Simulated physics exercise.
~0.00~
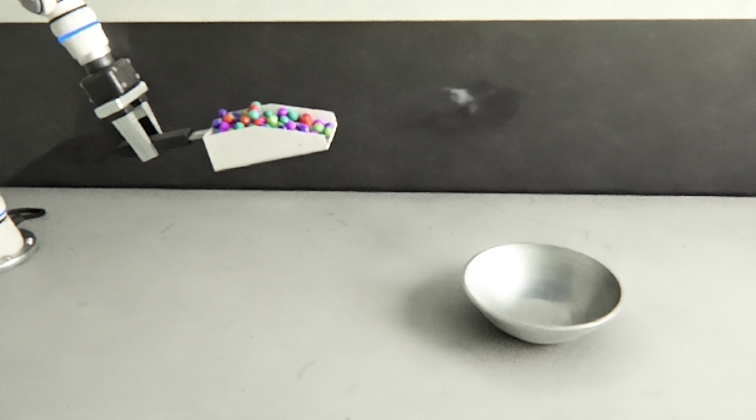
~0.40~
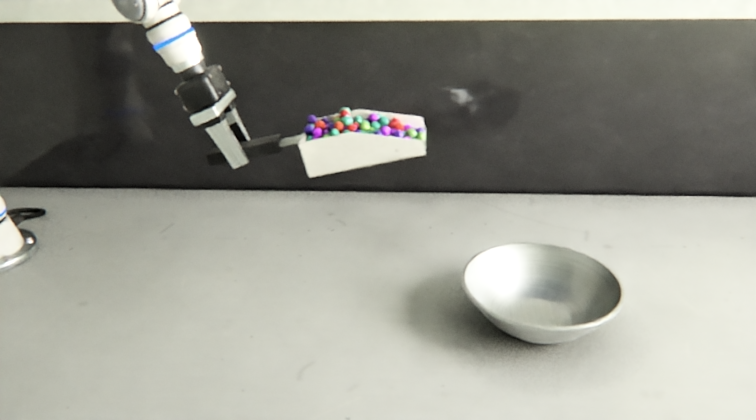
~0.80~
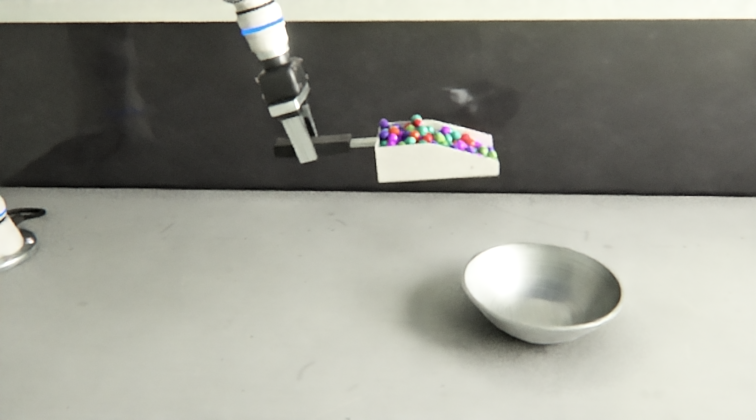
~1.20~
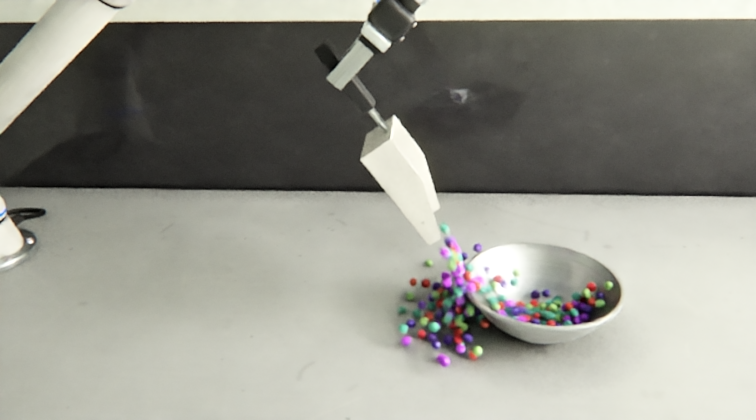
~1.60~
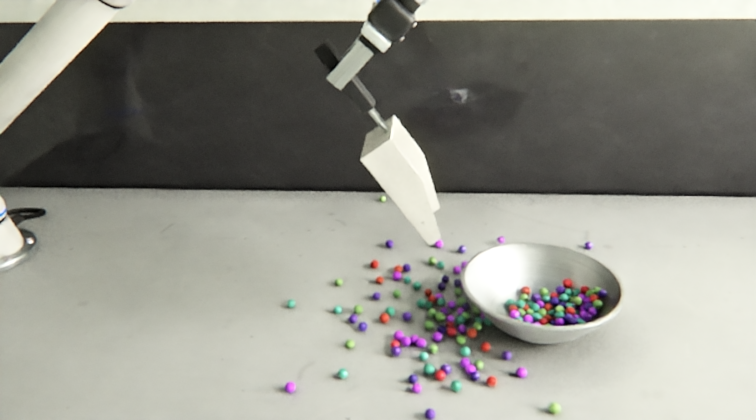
A robot arm carried a white scoop heaped with small colorful balls to the right, then tipped it steeply beside a metal bowl, and the balls poured out, some landing in the bowl while many others spilled and scattered across the table.
